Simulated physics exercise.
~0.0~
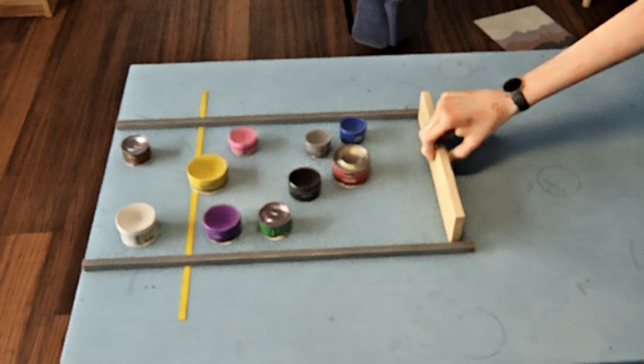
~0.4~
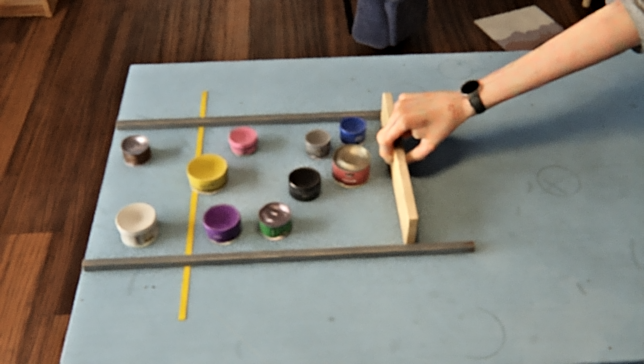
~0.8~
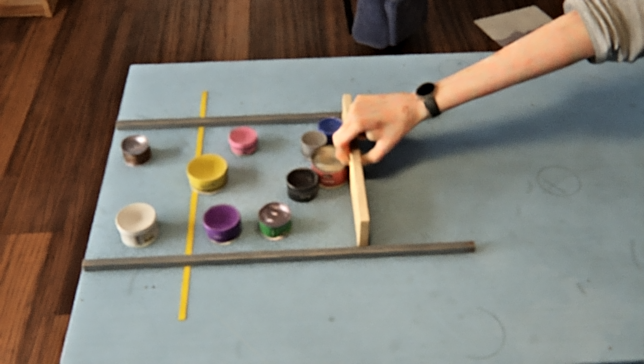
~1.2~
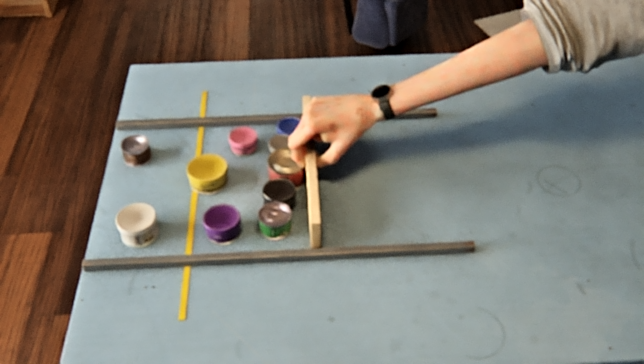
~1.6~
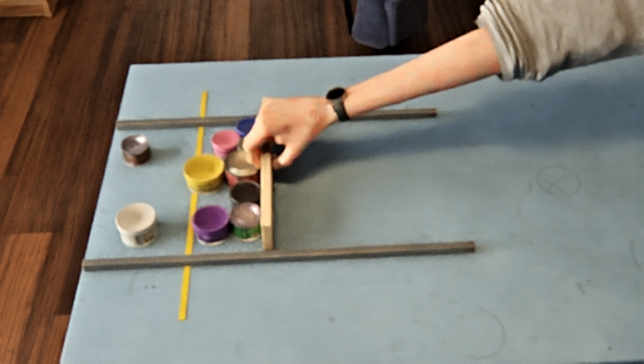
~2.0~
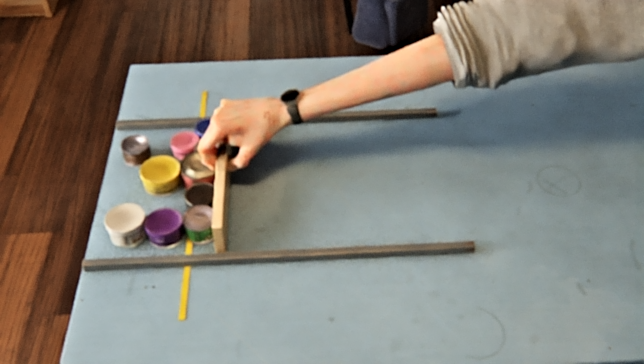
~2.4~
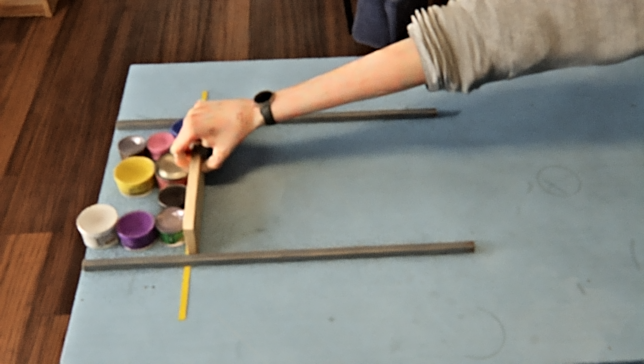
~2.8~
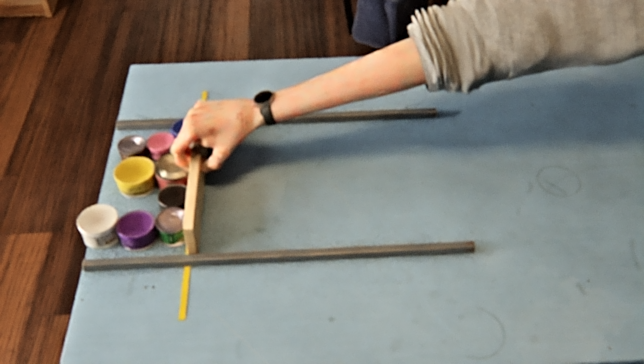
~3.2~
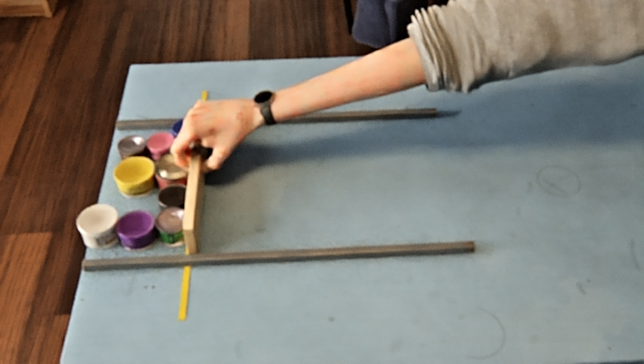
A hand slides a wooden board left, bunching small pots past the yellow tape, none falling.
